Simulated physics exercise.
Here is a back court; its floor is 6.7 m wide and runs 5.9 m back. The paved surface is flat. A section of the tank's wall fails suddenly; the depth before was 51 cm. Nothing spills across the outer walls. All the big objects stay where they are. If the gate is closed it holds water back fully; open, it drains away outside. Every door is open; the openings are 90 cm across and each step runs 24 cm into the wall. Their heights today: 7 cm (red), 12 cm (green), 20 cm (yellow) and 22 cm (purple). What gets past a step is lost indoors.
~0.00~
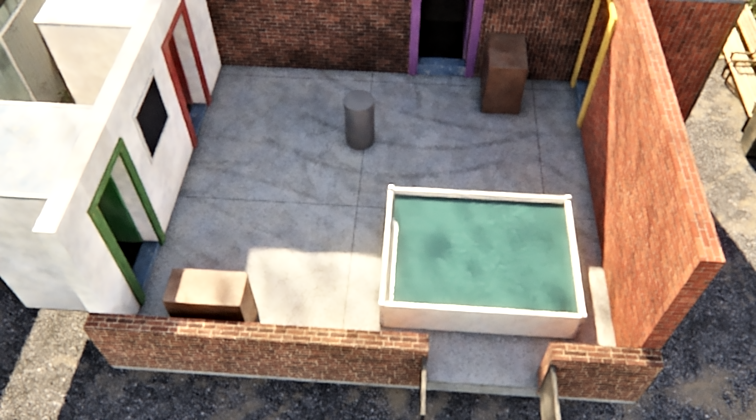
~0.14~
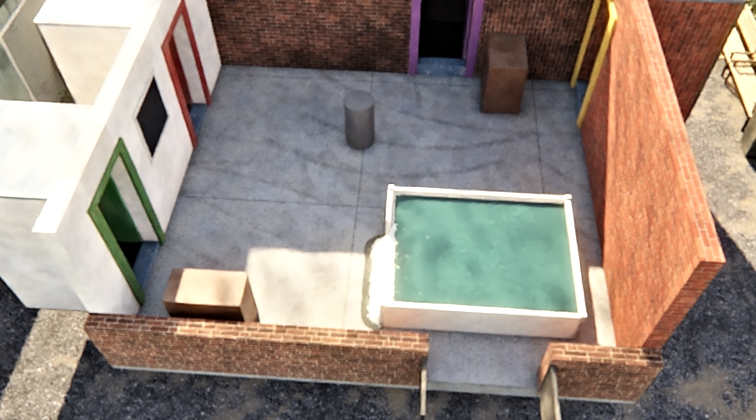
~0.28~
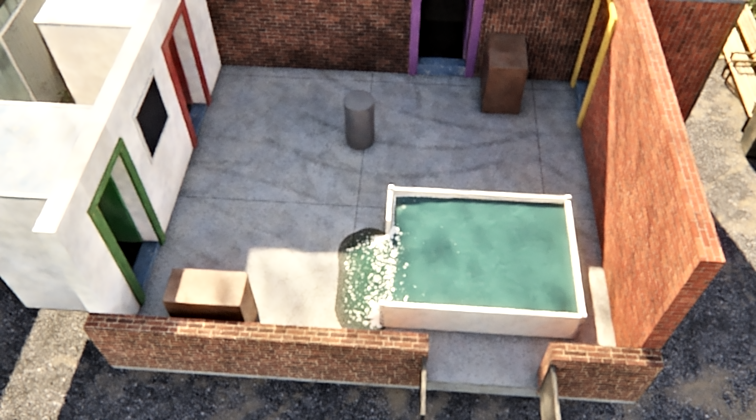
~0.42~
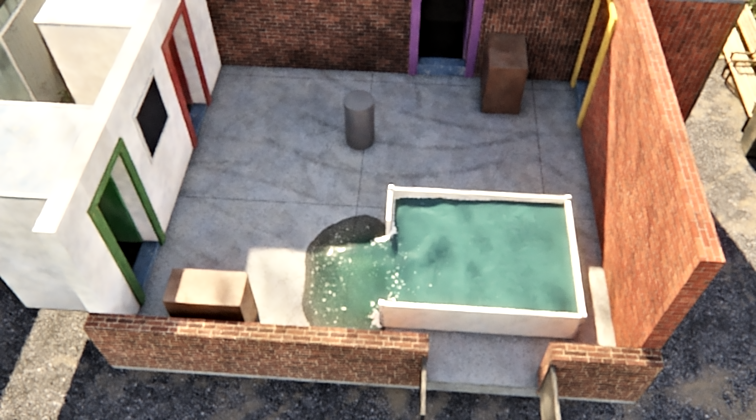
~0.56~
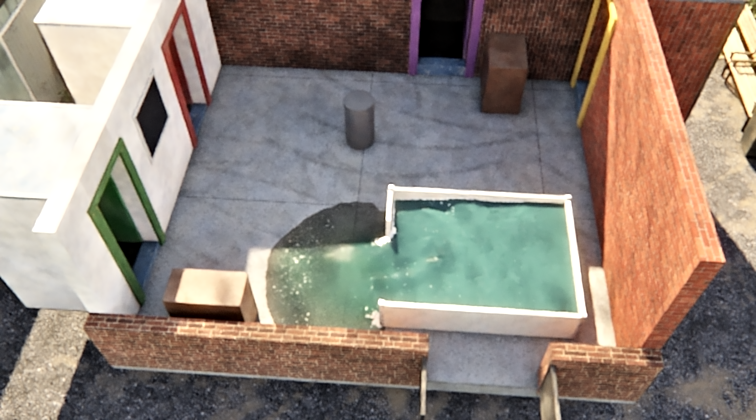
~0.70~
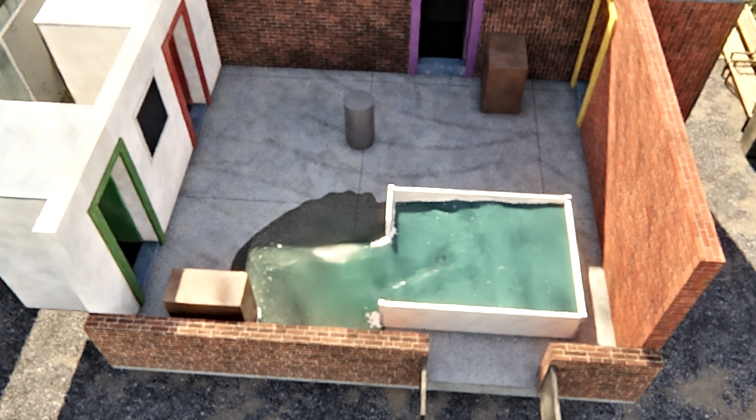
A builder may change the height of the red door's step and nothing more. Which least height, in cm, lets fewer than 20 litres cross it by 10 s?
About 6.5 cm.
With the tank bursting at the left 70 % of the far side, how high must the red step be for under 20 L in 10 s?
Then roughly 11.5 cm.
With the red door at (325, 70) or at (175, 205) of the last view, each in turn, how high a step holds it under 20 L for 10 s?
About 9.0 and 17 cm.
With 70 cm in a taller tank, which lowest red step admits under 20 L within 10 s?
Then roughly 9.0 cm.
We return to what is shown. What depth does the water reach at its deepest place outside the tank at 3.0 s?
About 29 cm.
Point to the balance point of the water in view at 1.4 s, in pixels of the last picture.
Near (421, 273).
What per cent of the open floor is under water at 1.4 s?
About 25 per cent.
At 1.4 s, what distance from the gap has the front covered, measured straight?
Some 3.6 m out.
After 1.4 s water covers 25 % of the floor, deepest (32 cm) near (261, 339); it has not reached the red door.
After 3.0 s water covers 35 % of the floor, deepest (29 cm) near (155, 266); 7 cm at the red door, 0 litres in over its 7 cm step.
After 10.0 s water covers 90 % of the floor, deepest (12 cm) near (476, 101); 10 cm at the red door, 13 litres in over its 7 cm step.
At the red door as built, the water arrived by 2.4 s and peaked near 10 cm at 9.6 s.
With a step of 5 cm, 37 litres would have come in within the 10 s; with 7 cm, 13 litres. So under 20 litres takes about 6.5 cm.
